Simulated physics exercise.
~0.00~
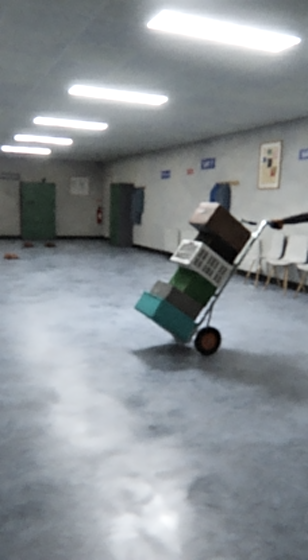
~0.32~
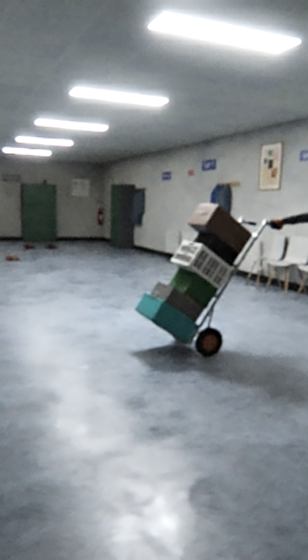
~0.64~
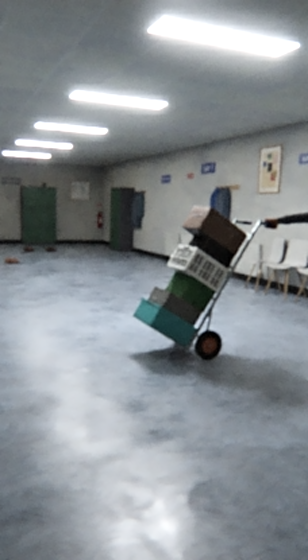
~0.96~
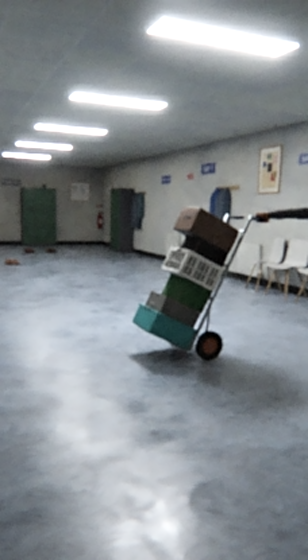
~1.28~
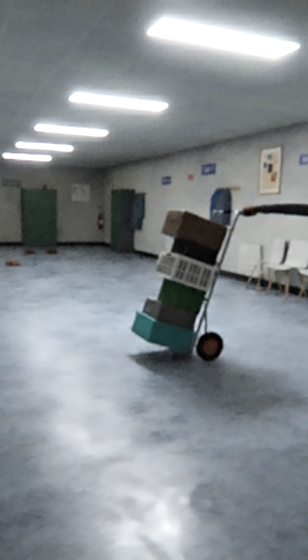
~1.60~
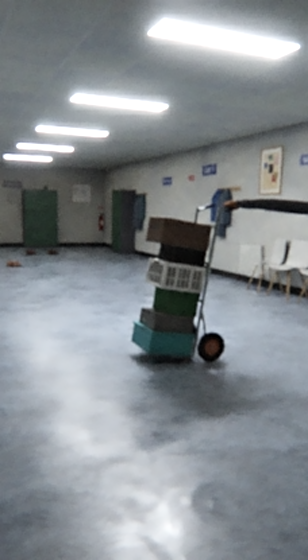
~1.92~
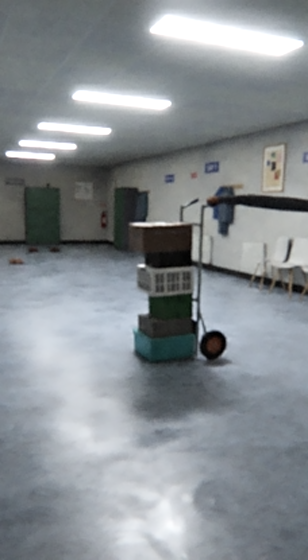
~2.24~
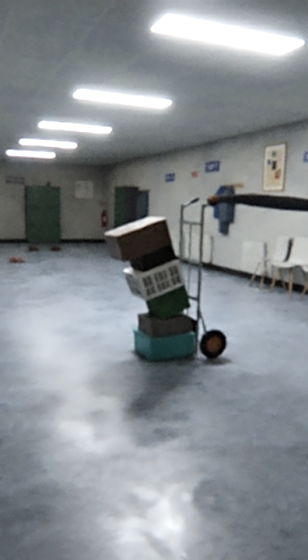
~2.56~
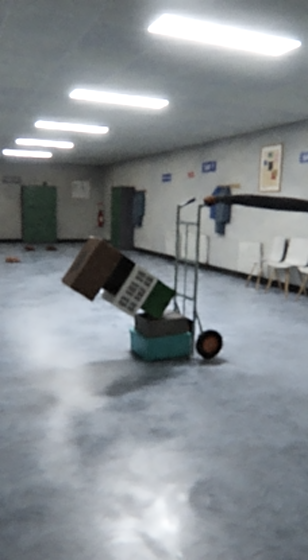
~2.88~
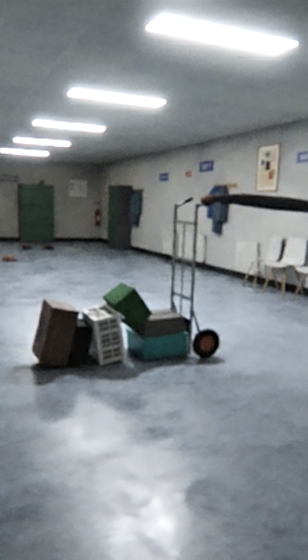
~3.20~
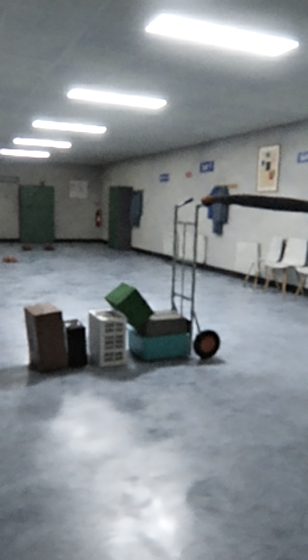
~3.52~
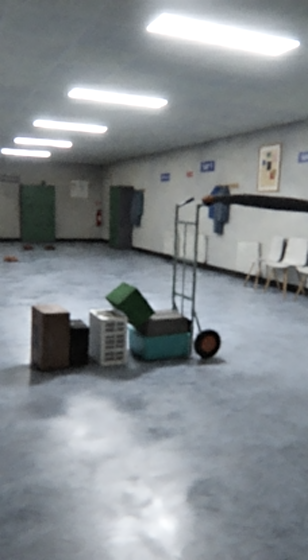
In a grey hall with green doors, strip lights and white chairs along the right wall, a slightly swaying view from across the floor shows a sack truck tilted back at right. It carries a stack with a turquoise tote at the bottom, then grey, green, white and black pieces, and a brown box on top. A dark-sleeved arm swings the truck upright and holds it. The upper stack tips left and topples forward. The brown, black and white pieces end standing on the floor, while the green box leans beside the grey one, still on the tote.
